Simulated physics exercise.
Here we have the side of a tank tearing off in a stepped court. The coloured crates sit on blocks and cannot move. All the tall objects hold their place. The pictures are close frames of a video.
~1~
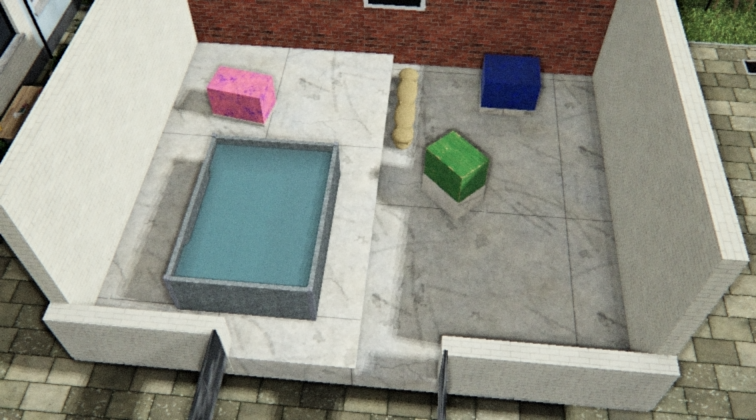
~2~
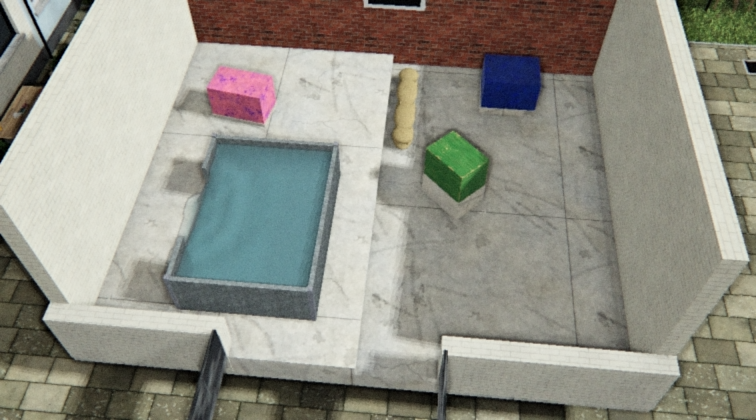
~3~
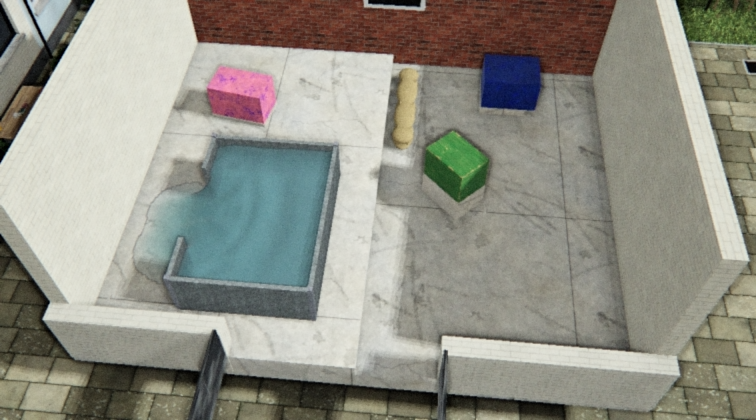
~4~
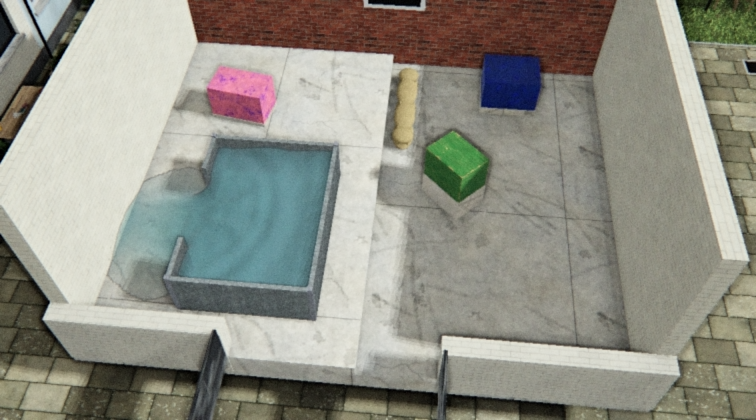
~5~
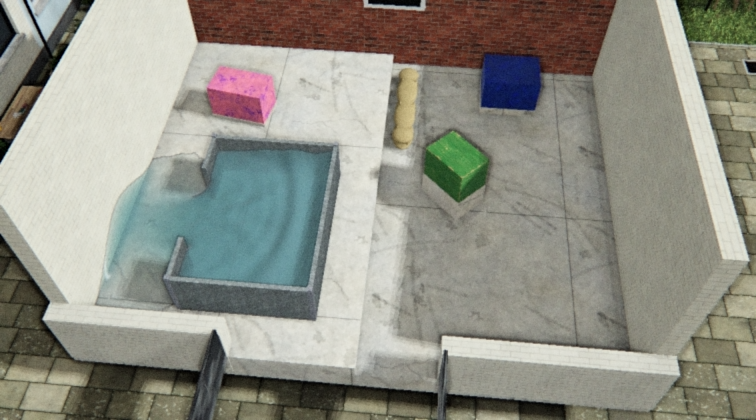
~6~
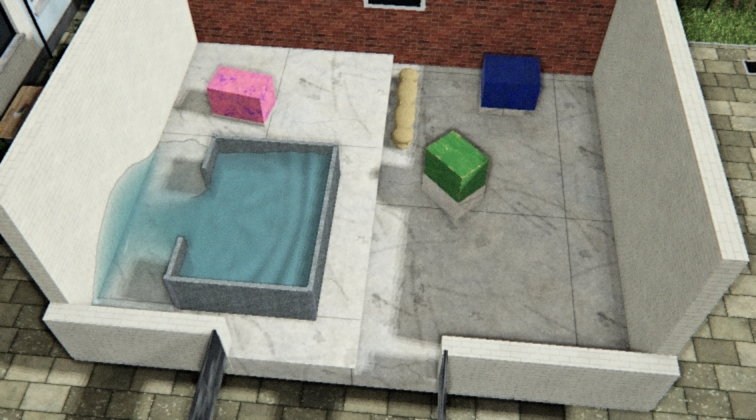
Water pours through a gap in the gray tank's left side and spreads across the pale floor.
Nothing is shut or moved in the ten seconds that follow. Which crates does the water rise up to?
In the end: The green crate stays dry; the pink crate gets wet; the blue crate stays dry.
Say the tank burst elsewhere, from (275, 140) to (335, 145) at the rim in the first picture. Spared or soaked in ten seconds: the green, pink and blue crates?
Then: Green crate stays dry, pink crate takes water, blue crate is soaked.
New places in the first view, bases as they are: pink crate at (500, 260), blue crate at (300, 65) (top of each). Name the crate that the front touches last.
Last comes the green one.
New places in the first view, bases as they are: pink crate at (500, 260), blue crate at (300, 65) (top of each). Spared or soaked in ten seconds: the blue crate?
One by one: The blue one is wetted.
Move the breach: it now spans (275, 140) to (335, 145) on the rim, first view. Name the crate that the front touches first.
First comes the pink-painted one.
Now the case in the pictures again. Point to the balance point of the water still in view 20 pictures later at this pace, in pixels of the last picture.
Around (233, 206).
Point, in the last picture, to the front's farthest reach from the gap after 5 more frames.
Close to (184, 79).
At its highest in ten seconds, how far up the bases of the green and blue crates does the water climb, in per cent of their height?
Roughly 40 per cent, then 70 per cent.
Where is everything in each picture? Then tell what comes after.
The first picture shows still water in the water tank at (259, 210).
In the second picture, the front is at a hidden place, out from the gap at (202, 222).
In the third picture, water pours out at (203, 225) and has run to (168, 194).
In the fourth picture, the front is at (141, 188), out from the gap at (203, 225).
In the fifth picture, water pours out at (202, 225) and has run to (151, 164).
In the sixth picture, the front is at a hidden place, out from the gap at (202, 224).
A moment on, water covers 15 % of the floor; the green crate not reached, the pink crate water round its plinth, the blue crate not reached.
Next, water covers 25 % of the floor; the green crate not reached, the pink crate water round its plinth, the blue crate not reached.
Then, water covers 50 % of the floor; the green crate water round its plinth, the pink crate water round its plinth, the blue crate not reached.
Later, water covers 70 % of the floor; the green crate water round its plinth, the pink crate water round its plinth, the blue crate water round its plinth.
In the end, water covers 95 % of the floor; the green crate stayed above the water, the pink crate was topped, the blue crate stayed above the water.
